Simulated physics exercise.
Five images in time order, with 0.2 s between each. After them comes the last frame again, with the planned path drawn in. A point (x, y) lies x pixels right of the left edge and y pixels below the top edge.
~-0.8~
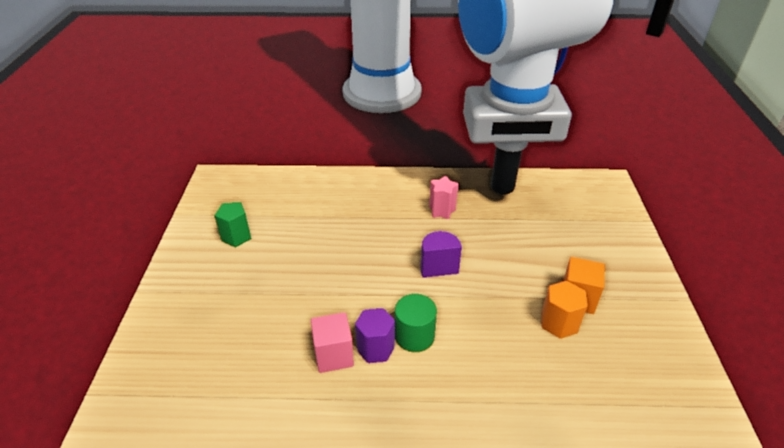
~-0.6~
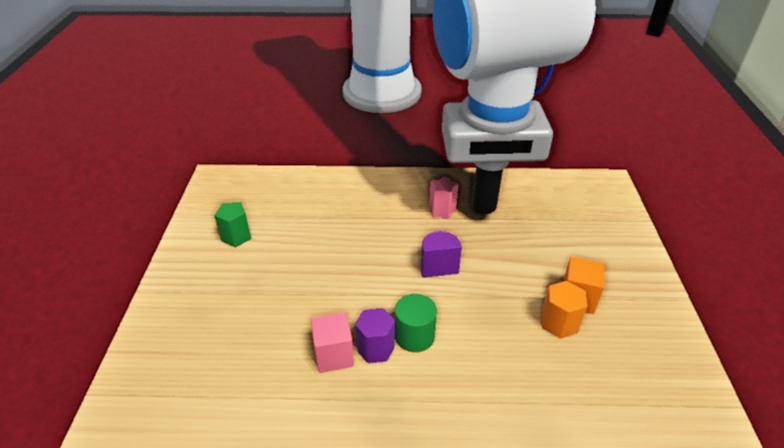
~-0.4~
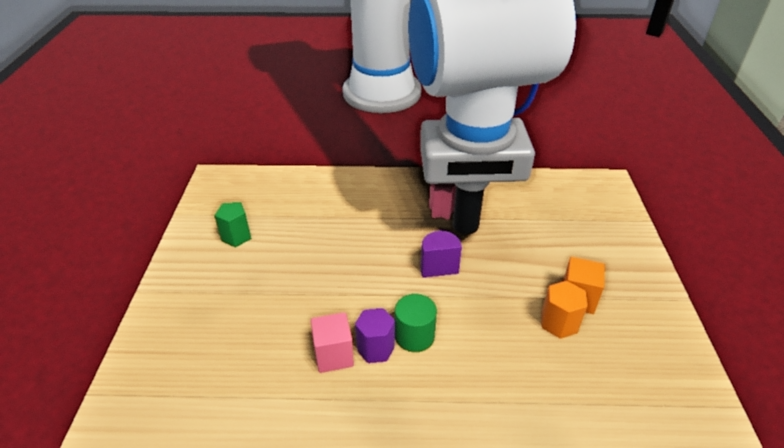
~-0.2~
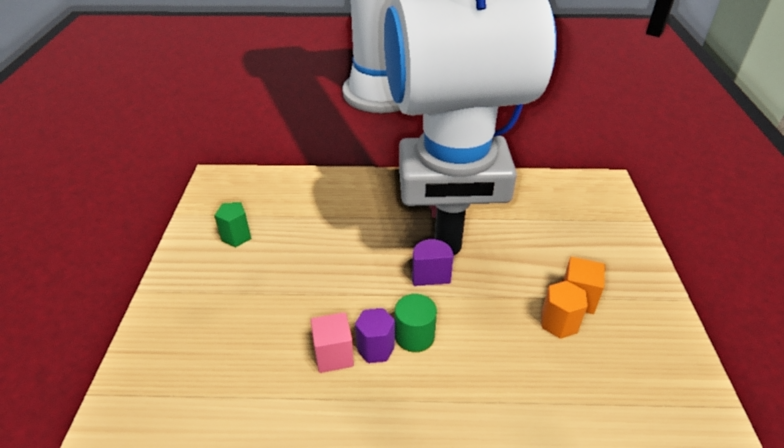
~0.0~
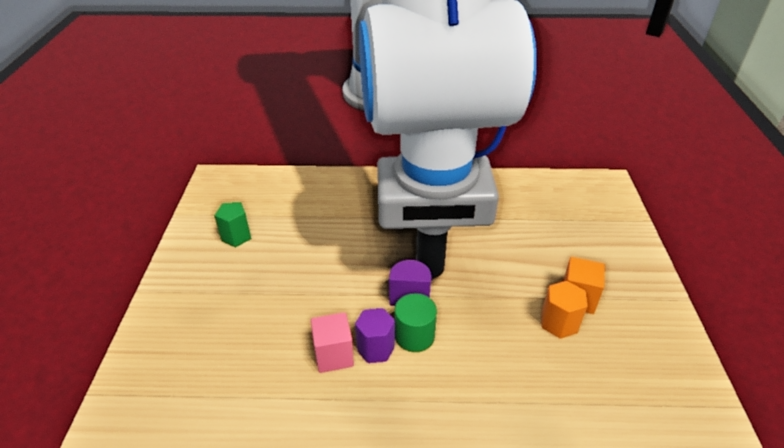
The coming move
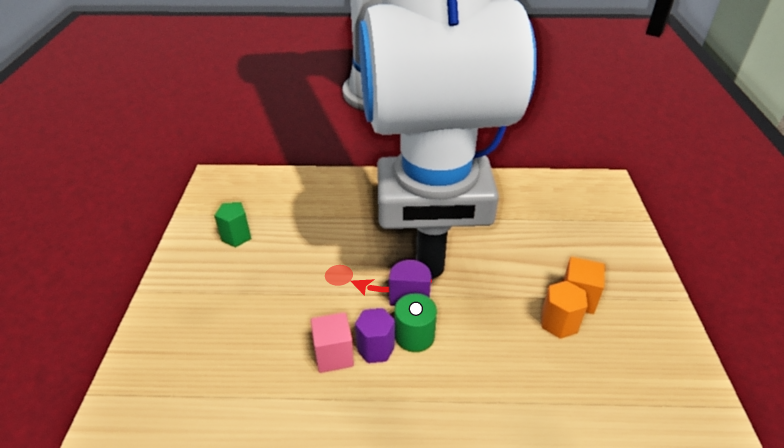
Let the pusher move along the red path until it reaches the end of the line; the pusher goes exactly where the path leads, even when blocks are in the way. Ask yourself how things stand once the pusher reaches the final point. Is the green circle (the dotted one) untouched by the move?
The answer is yes.
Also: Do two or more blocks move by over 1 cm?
I'd say no.
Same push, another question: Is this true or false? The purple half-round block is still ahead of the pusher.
The statement is incorrect.
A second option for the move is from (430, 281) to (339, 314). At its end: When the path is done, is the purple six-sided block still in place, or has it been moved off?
It shifts position.
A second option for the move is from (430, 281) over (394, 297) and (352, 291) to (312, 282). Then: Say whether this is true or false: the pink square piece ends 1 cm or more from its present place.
False
Drawn move, from (430, 281) over (399, 289) and (366, 287) to (339, 275); the dot is on the green circle.
What follows on the original path. One third of the way, pusher (399, 278); purple half-round block (392, 285), turned 15° anticlockwise.
Two thirds of the way, pusher (365, 275); purple half-round block (391, 286), turned 20° anticlockwise.
At the end, pusher (338, 264); purple half-round block (391, 286), turned 20° anticlockwise; green circle still.
